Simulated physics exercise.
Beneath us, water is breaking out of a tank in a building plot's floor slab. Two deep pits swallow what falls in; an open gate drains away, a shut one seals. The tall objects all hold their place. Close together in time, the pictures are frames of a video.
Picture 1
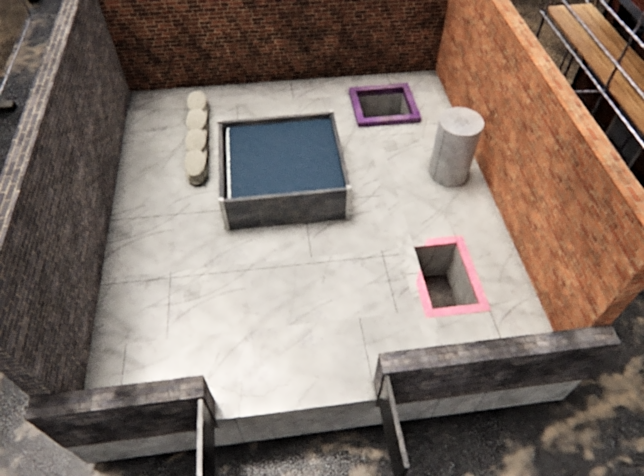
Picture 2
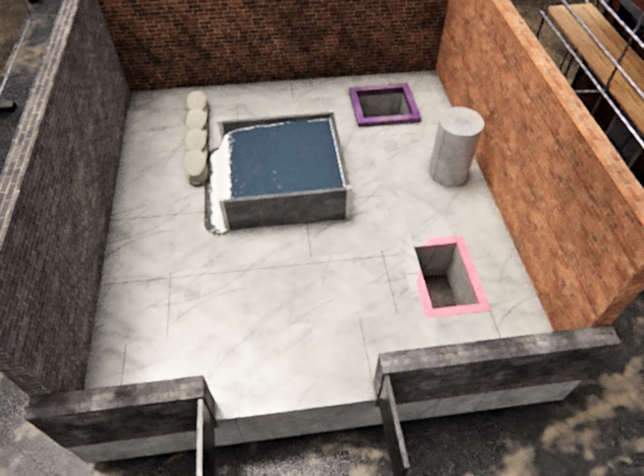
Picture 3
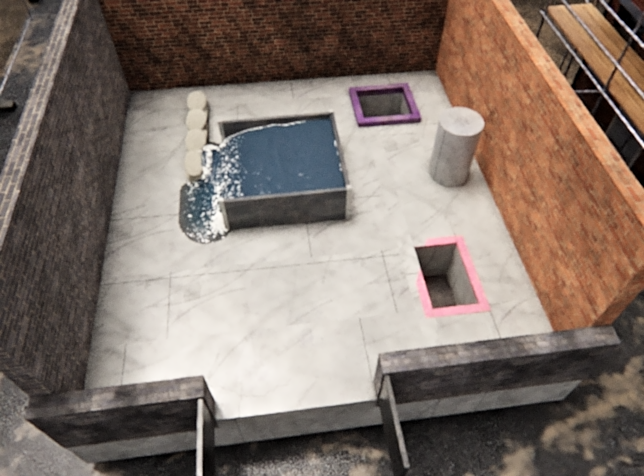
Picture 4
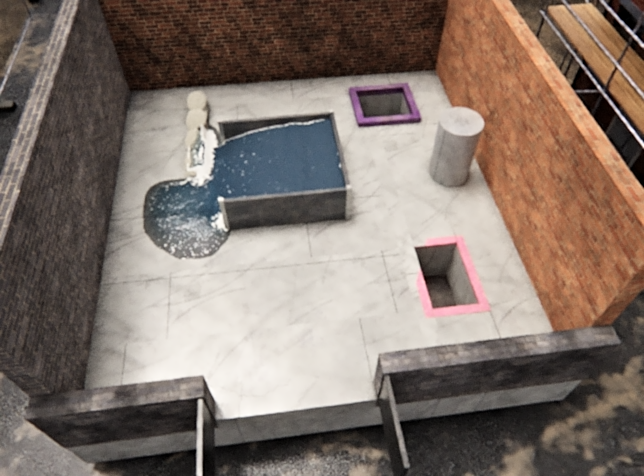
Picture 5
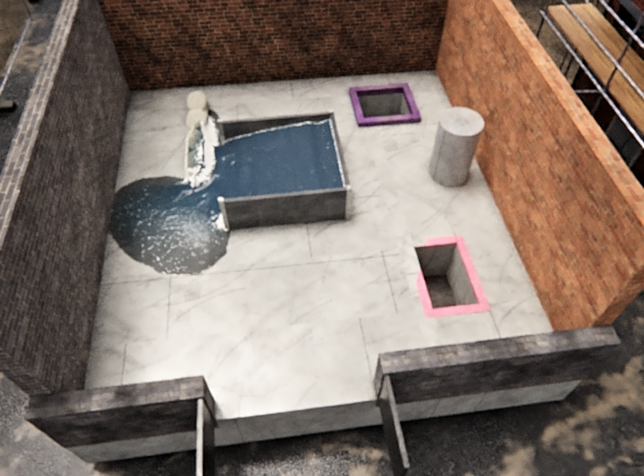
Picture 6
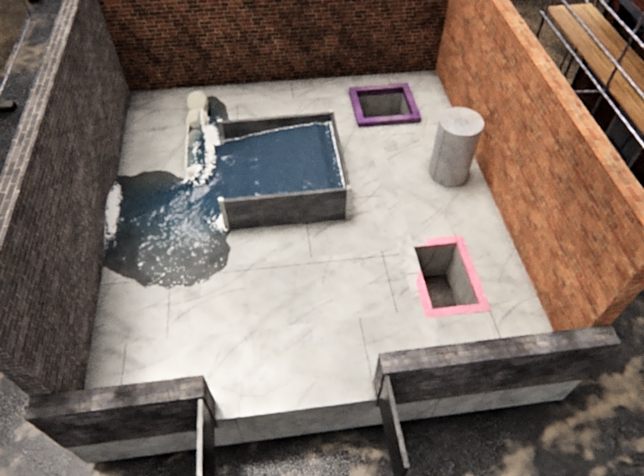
The footage shows water breaking out of the left side of an open tank on a walled, pale floor slab, foaming around a row of rounded pale objects and spreading in a widening pool to the dark left wall.
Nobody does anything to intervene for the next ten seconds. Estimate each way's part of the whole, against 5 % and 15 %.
Outcome: The gate will capture a medium share of five to fifteen per cent, the purple pit will capture a light share below five per cent, the pink pit will capture a medium share of five to fifteen per cent.
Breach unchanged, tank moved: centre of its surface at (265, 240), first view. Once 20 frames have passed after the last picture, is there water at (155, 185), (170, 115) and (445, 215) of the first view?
In sequence: Inundated, next inundated, then unflooded.
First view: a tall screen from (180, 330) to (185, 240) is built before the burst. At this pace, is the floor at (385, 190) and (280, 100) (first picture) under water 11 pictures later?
Log, in order: Unreached / waterlogged.
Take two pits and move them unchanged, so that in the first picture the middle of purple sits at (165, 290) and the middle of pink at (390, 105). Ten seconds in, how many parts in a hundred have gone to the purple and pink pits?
Of the total, the purple pit holds 8 per cent and the pink pit 12 per cent.
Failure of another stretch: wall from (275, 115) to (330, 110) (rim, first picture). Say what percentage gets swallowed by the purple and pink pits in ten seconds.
Purple 6 %, pink 6 %.
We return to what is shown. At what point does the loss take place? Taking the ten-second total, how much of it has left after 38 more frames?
Around 40 percent.
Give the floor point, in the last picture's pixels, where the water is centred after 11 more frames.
Close to (210, 197).
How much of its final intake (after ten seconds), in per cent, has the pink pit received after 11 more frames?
0 %.
A moment on, water covers 25 % of the floor; the gate 0 %, the purple pit 0 %, the pink pit 0 %.
Next, water covers 35 % of the floor; the gate 0 %, the purple pit 0 %, the pink pit 0 %.
Then, water covers 50 % of the floor; the gate 1 %, the purple pit 0 %, the pink pit 0 %.
Later, water covers 80 % of the floor; the gate 5 %, the purple pit 0 %, the pink pit 3 %.
In the end, water covers 90 % of the floor; the gate 11 %, the purple pit 0 %, the pink pit 10 %.
